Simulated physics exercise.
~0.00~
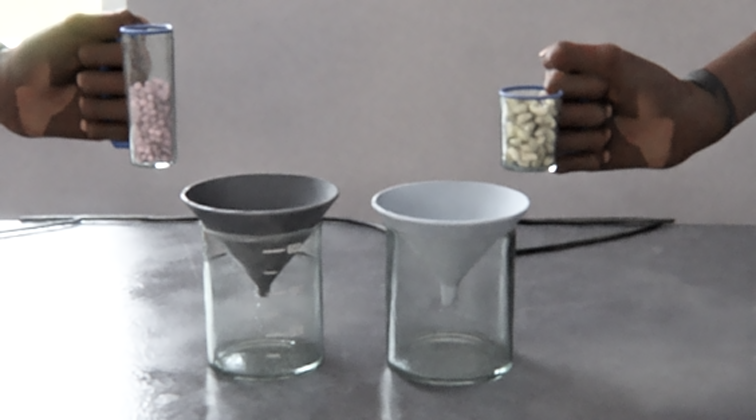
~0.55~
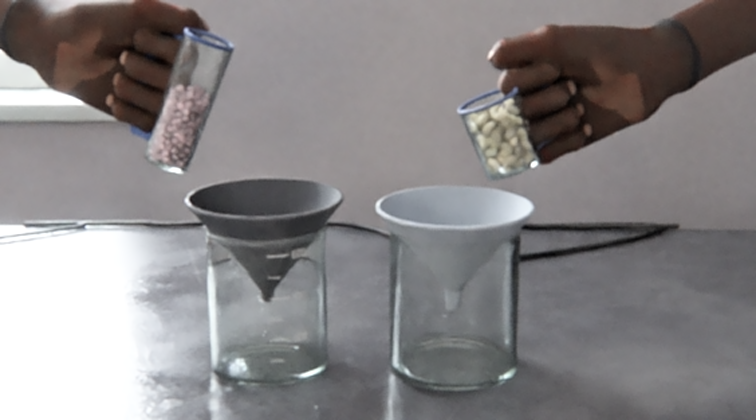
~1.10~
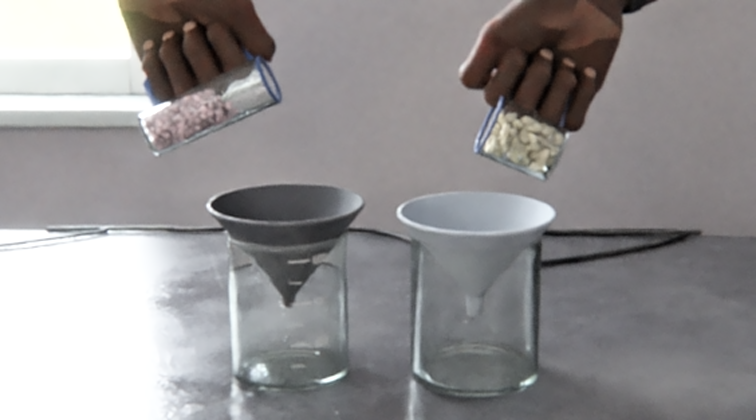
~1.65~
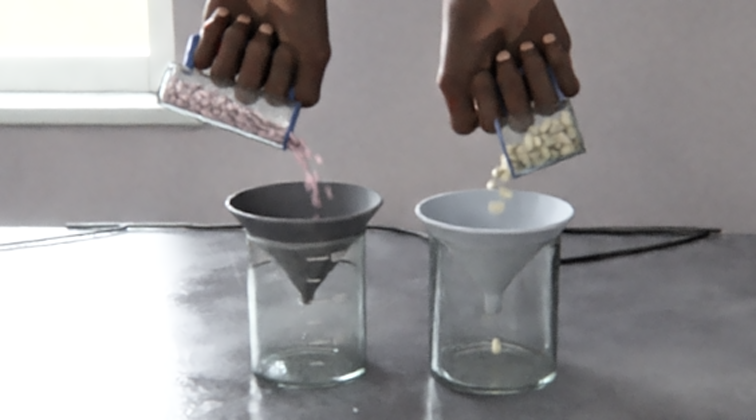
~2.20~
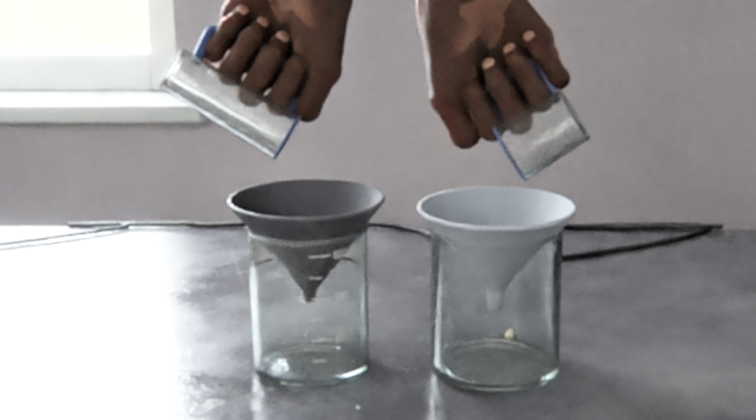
Two hands tipping cups of pink and cream pieces into funnels over glass jars, only a stray piece reaching the right jar.
